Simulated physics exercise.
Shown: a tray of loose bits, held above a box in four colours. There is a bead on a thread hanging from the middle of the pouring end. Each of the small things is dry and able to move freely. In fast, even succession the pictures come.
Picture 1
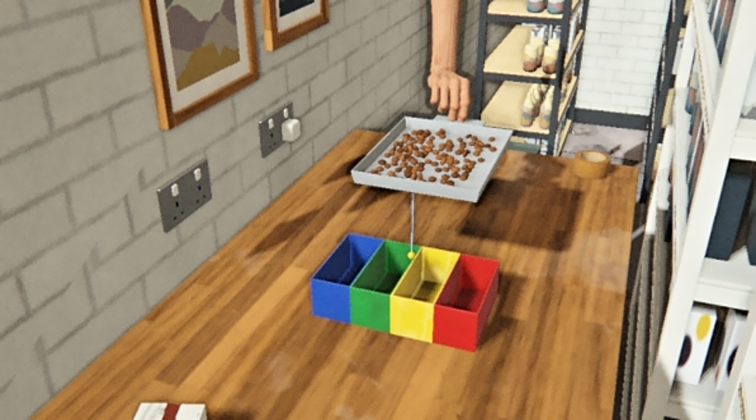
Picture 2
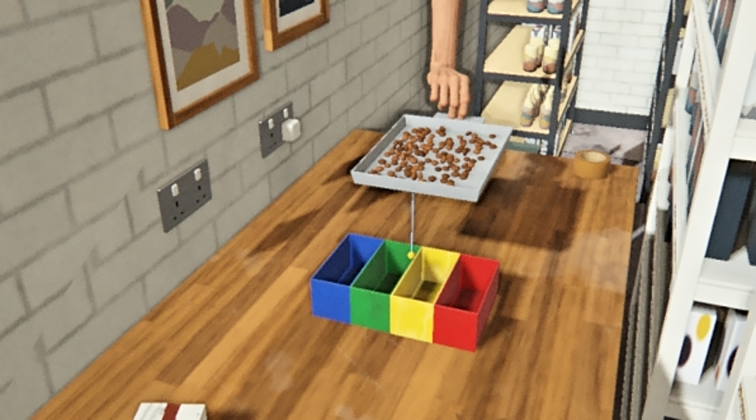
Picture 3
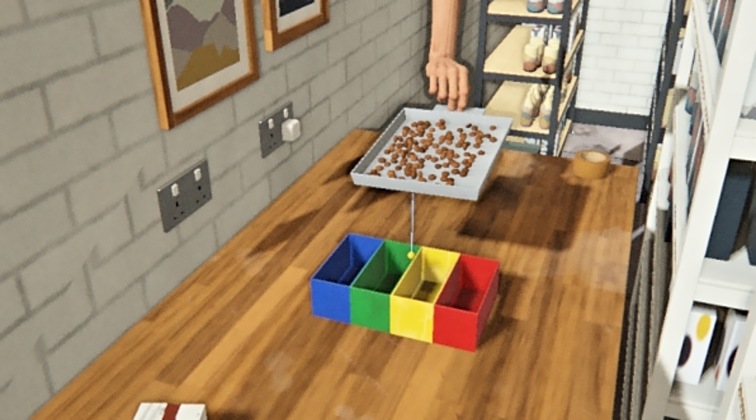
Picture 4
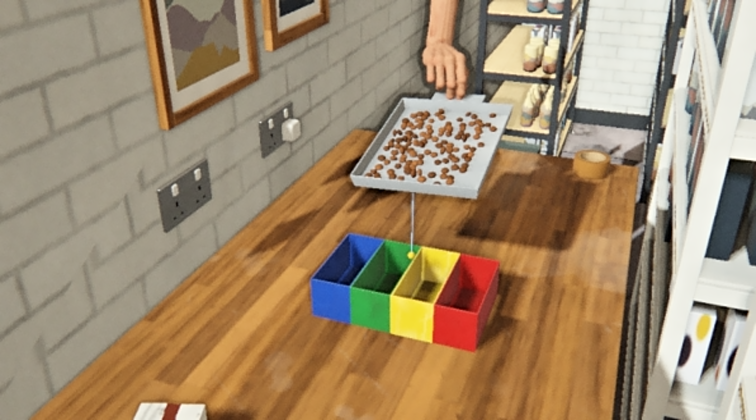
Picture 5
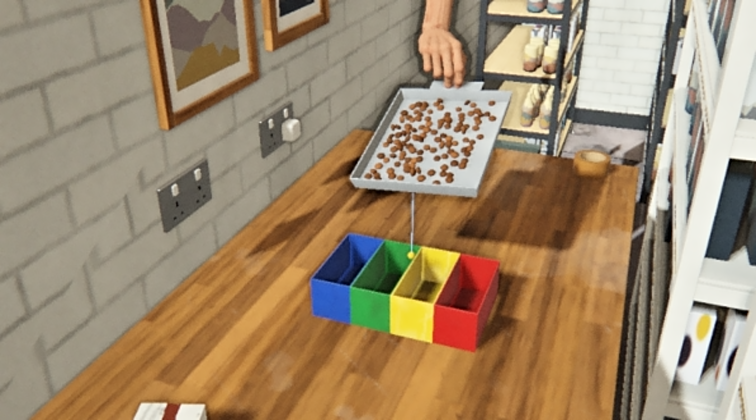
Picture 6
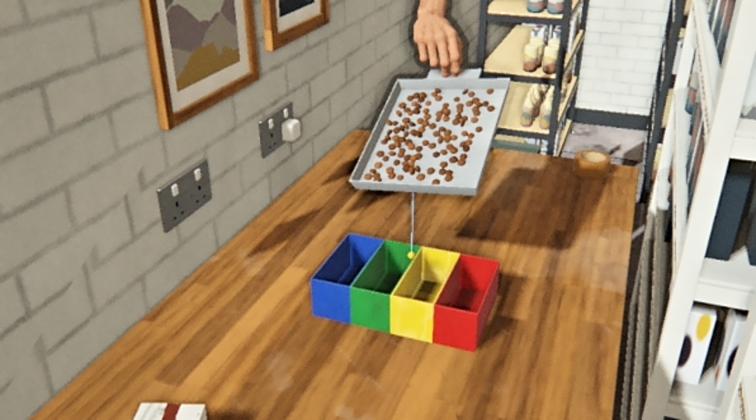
On a wooden worktop beside a pale brick wall, a hand holds a grey tray of small brown bits above a box with blue, green, yellow and red compartments. The hand gradually raises the tray's far end, tilting it towards the near left corner, while the bits stay scattered across it.
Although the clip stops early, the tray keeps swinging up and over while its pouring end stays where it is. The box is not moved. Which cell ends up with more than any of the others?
The blue cell.
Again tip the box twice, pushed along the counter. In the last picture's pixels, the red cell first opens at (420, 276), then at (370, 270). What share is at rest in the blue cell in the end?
0 %, 0 %.
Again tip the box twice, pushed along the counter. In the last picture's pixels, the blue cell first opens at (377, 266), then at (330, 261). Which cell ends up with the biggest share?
For the first spot I'd say that blue cell, and for the second spot green.
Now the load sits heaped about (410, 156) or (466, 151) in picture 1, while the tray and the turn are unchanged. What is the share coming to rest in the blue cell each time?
Around 70 then around 40 per cent.
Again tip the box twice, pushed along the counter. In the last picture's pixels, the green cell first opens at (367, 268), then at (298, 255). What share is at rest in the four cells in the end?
About 100 in a hundred, then about 90 in a hundred.
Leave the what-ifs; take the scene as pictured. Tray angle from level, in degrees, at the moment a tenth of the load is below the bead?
It's turned some 80 degrees by then.
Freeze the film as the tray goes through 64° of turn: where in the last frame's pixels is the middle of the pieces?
Around (387, 170).
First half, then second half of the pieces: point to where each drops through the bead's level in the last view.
I'd place the first part at (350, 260) and the rest at (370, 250).
Soon after the last picture, tray tipped steeply; all on the tray.
A little later, tray tipped past a quarter turn; about a quarter on the tray; about a third in the blue cell; about a quarter in the green cell; about a quarter falling or outside the box.
Later still, tray tipped past a quarter turn; about half in the blue cell; about a third in the green cell; a small part in the yellow cell; a small part falling or outside the box.
At rest, tray tipped past a quarter turn; about half in the blue cell; about a third in the green cell; a small part in the yellow cell; none in the red cell; a small part outside the box.
